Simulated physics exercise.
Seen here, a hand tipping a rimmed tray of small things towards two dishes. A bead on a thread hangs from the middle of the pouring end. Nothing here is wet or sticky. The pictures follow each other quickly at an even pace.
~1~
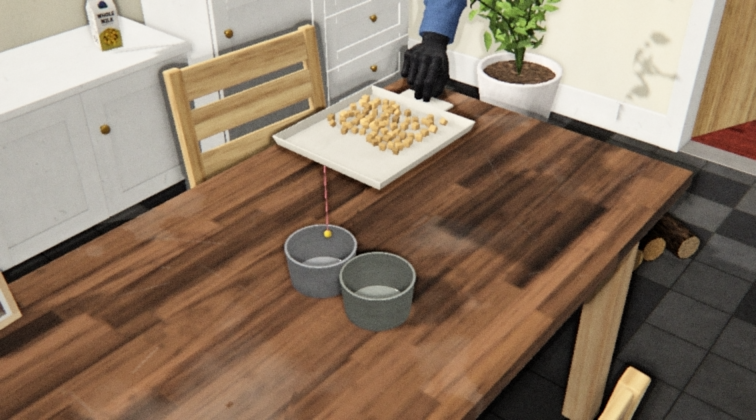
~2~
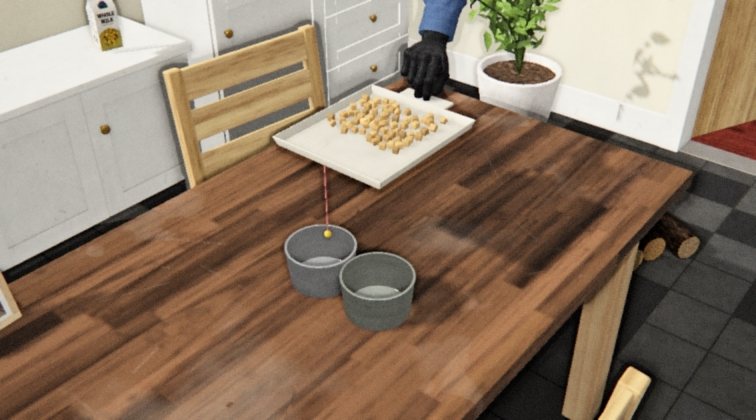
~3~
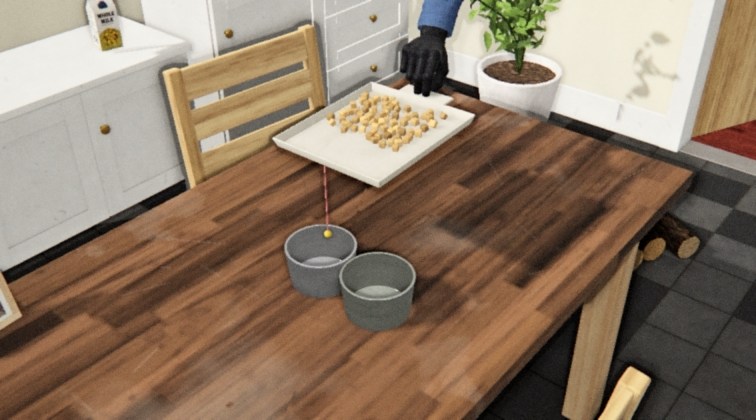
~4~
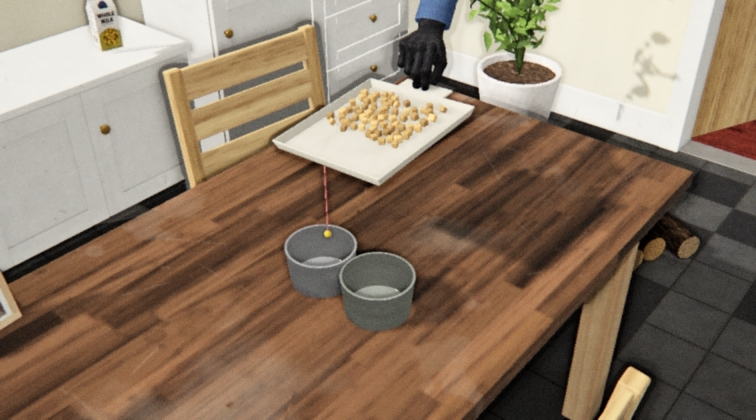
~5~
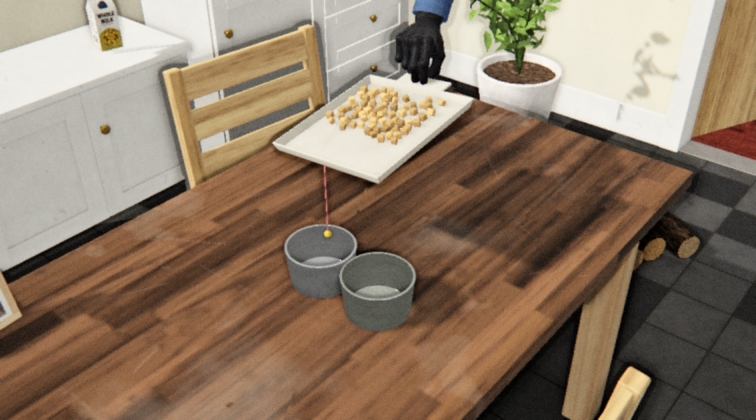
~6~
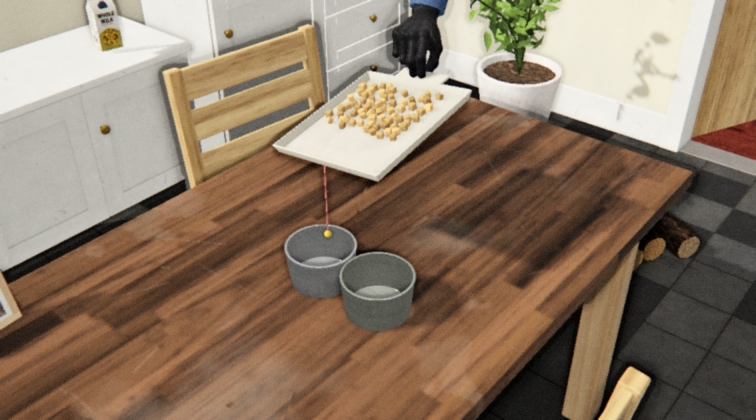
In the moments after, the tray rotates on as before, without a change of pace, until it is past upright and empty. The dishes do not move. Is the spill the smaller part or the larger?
Caught overall: Under half.
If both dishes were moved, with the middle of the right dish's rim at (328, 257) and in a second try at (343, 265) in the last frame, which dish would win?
At the first place the left one, at the second the left dish.
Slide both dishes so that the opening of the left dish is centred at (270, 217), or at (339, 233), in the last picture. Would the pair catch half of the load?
First over half, then not half.
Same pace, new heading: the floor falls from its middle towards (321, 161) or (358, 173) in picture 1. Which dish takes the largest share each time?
First the left-hand dish, then the right one.
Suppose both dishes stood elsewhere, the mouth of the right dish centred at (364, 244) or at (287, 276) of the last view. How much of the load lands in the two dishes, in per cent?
In turn 60 and 0 in a hundred.
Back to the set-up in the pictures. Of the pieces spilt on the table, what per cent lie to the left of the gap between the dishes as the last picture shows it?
Some 100 per cent.
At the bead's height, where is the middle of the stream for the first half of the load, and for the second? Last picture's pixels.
The first part at (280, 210); the rest at (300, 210).
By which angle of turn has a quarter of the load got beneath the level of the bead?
At about 85°.
Soon after the last picture, tray tipped steeply; most on the tray; a small part outside both; a small part in the air.
A little later, tray tipped right over; about two thirds on the tray; a stray few in the left dish; about a quarter outside both; a small part in the air.
Later still, tray tipped past a quarter turn; a small part in the left dish; most outside both.
At rest, tray tipped past a quarter turn; none in the right dish; a small part in the left dish; most outside both.
